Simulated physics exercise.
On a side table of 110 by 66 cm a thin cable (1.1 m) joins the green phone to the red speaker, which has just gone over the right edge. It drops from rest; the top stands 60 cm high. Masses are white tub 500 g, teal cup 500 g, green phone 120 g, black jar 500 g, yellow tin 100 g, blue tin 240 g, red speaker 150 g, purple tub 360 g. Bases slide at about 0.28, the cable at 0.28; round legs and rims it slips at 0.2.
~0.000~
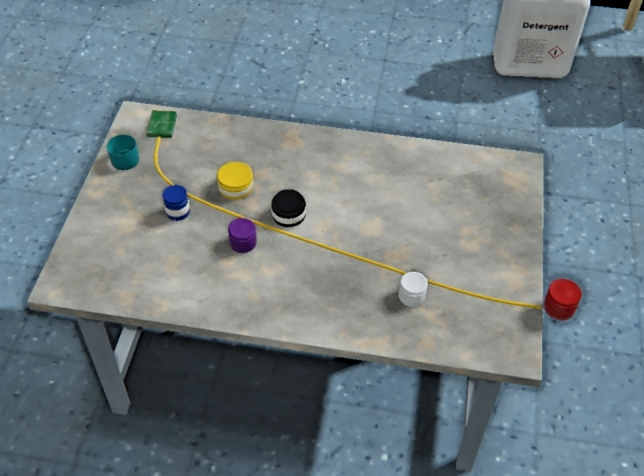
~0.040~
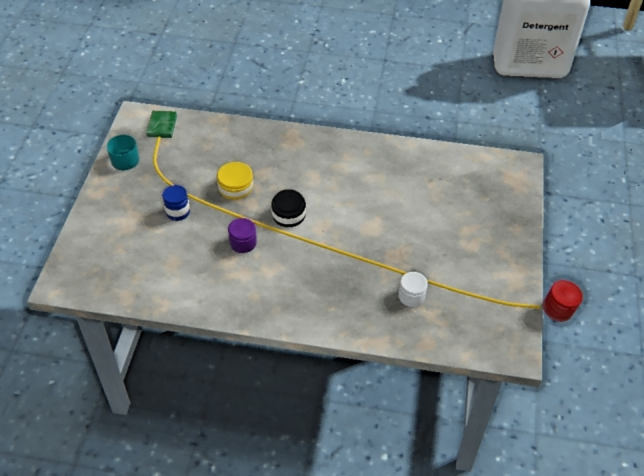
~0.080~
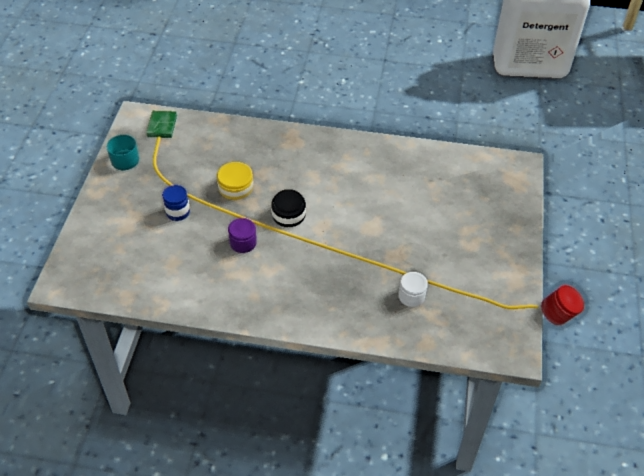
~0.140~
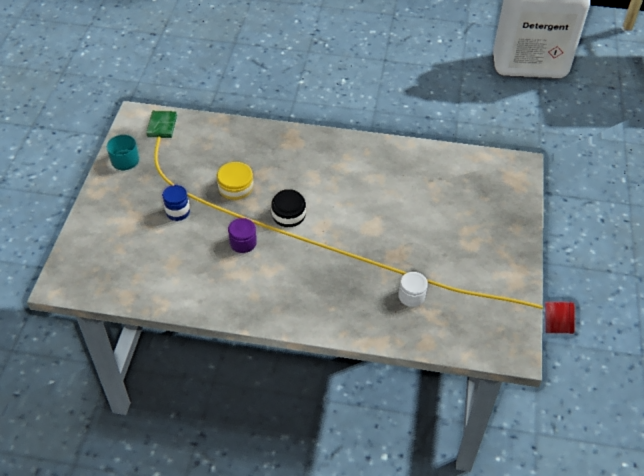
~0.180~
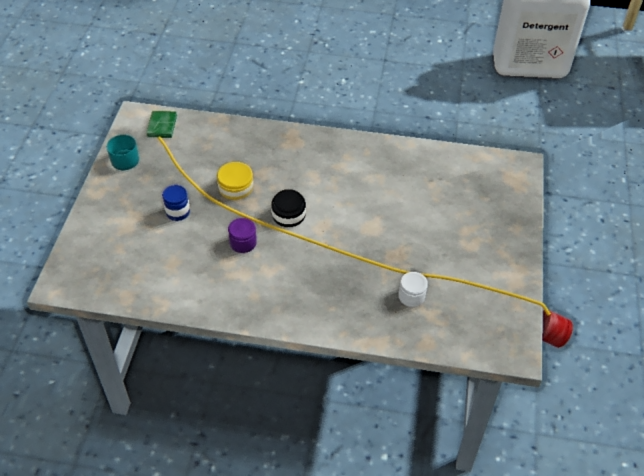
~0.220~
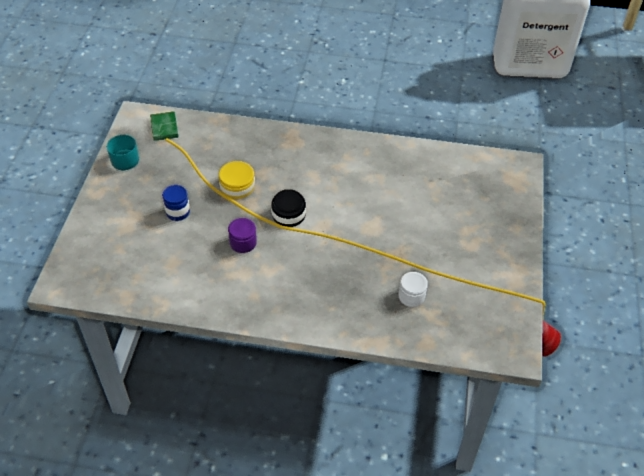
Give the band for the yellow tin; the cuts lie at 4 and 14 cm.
Result: Yellow tin shifts a middling way.
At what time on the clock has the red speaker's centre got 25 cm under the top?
That is: 0.46 s.
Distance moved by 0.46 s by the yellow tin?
About: Yellow tin 2 cm.
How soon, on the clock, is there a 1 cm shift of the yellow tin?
Yellow tin 0.26 s.
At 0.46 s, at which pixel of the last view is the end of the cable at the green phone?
Around (219, 169).
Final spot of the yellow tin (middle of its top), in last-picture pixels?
Around (267, 181).
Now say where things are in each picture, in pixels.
Shows, yellow tin (235, 174); cable runs through (496, 300) (305, 240) (225, 211) (158, 169), in the first picture.
Shows, red speaker (566, 293); cable runs through (495, 301) (304, 240) (157, 169), in the second picture.
Shows, red speaker (562, 305); cable runs through (494, 303) (304, 240) (156, 169), in the third picture.
Shows, red speaker (560, 318); cable runs through (498, 298) (306, 240) (159, 169), in the fourth picture.
Shows, red speaker (552, 329); cable runs through (513, 295) (318, 244) (177, 166), in the fifth picture.
Shows, yellow tin (236, 173); cable runs through (528, 298) (334, 238) (251, 213) (192, 164), in the sixth picture.
After 0.5 s, the cable's tail end at (219, 169); yellow tin 3 cm off its start, green phone 18 cm off its start, red speaker over the edge.
After 0.7 s, the cable's tail end at (250, 213); yellow tin 8 cm off its start, green phone 34 cm off its start, red speaker over the edge.
After 1.0 s, the cable's tail end at (278, 228); yellow tin 8 cm off its start at (267, 181), green phone 43 cm off its start at (258, 222), red speaker over the edge.
After 1.2 s, the cable's tail end at (281, 229); yellow tin 8 cm off its start, green phone 43 cm off its start, red speaker over the edge.
After 2.4 s, the cable's tail end at (281, 229); yellow tin 8 cm off its start at (267, 181), green phone 43 cm off its start at (261, 222), red speaker over the edge, black jar 2 cm off its start at (297, 199).
